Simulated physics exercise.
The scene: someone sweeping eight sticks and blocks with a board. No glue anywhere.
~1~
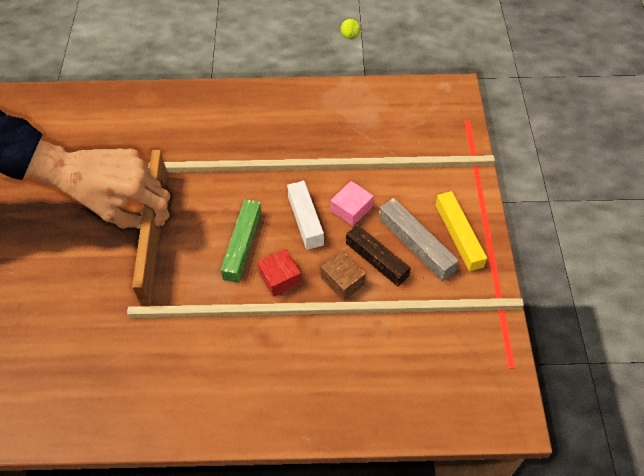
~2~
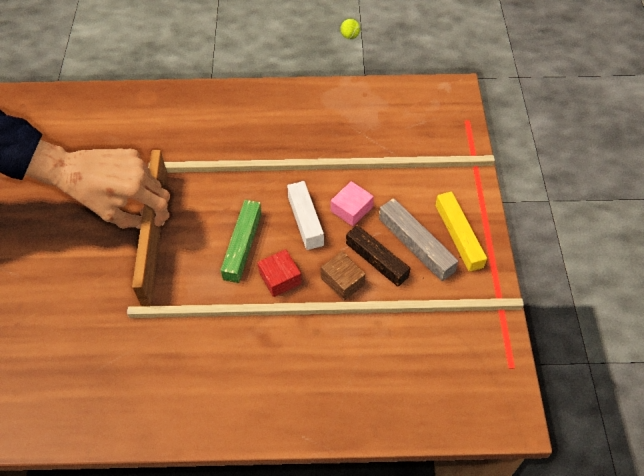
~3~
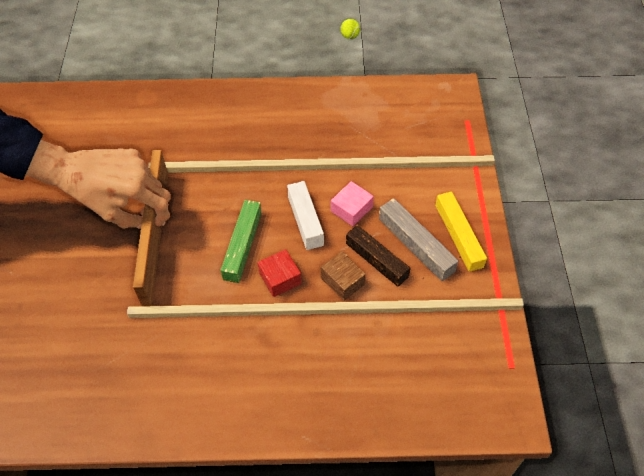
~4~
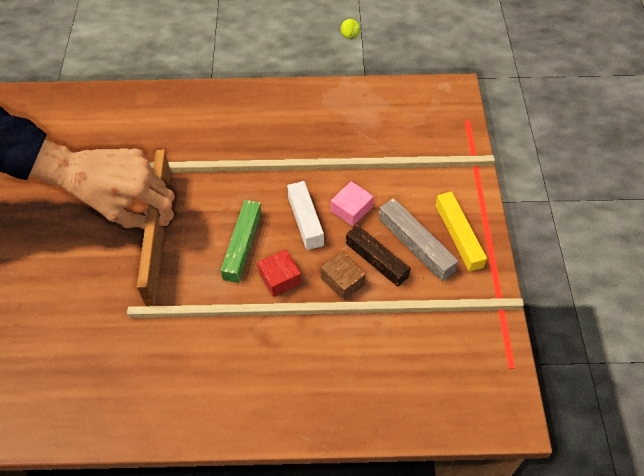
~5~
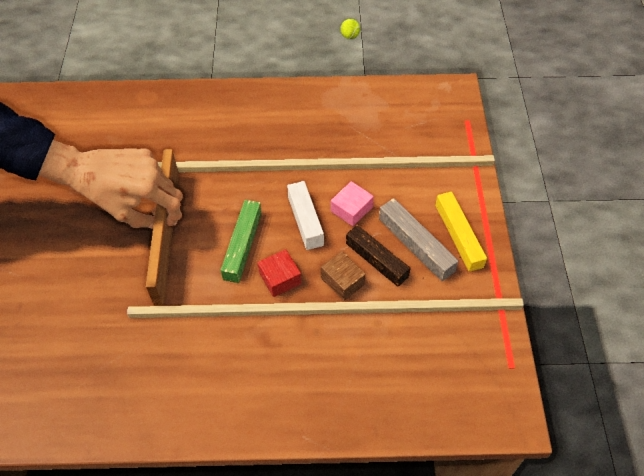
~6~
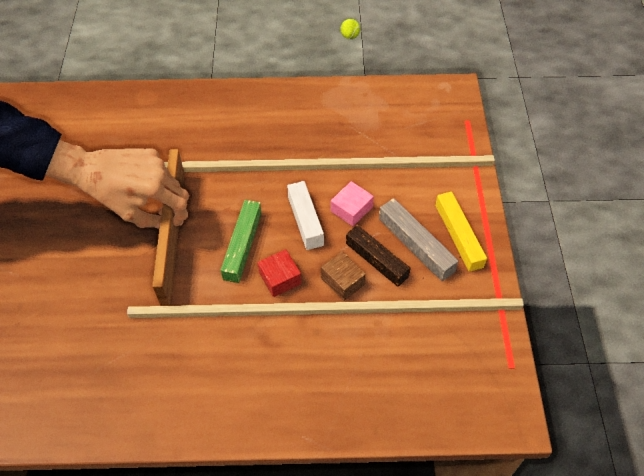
A hand holding a wooden board upright at the left end of two pale rails stays almost still at first, then slides the board slowly a short way right, toward a green bar. The eight coloured sticks and blocks between the rails stay where they are, untouched, short of the red tape.
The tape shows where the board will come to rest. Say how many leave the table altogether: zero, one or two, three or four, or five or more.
The number that fall off is five or more.
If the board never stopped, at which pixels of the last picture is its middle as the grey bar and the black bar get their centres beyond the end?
About (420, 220), and (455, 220) for the other.
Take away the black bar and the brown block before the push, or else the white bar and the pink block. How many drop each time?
The counts: 5 and 5.
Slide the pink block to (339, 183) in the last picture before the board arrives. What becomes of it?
The pink block holds on.
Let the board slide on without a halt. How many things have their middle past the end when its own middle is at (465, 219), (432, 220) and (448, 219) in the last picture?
Past the end: 5, 2 and 3.
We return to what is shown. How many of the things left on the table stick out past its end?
The number is 0.
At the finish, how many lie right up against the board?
1 of them.
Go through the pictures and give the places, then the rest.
In the first frame, yellow bar (460, 230); grey bar (417, 239); black bar (377, 255); board (151, 226); tape (487, 230).
In the second frame, grey bar (417, 239); white bar (305, 215).
In the third frame, black bar (377, 255); green bar (242, 241).
In the fourth frame, yellow bar (460, 231); brown block (343, 276).
In the fifth frame, grey bar (417, 239); pink block (352, 204).
In the sixth frame, yellow bar (460, 231); grey bar (417, 239); black bar (377, 255); board (170, 225); tape (487, 230).
Soon after, none off yet; yellow bar at rest near (460, 231); grey bar at rest near (417, 239); black bar moving near (381, 254).
At rest, the number that fall off is five or more; fallen, red block, white bar, brown block, pink block, black bar, grey bar and yellow bar.
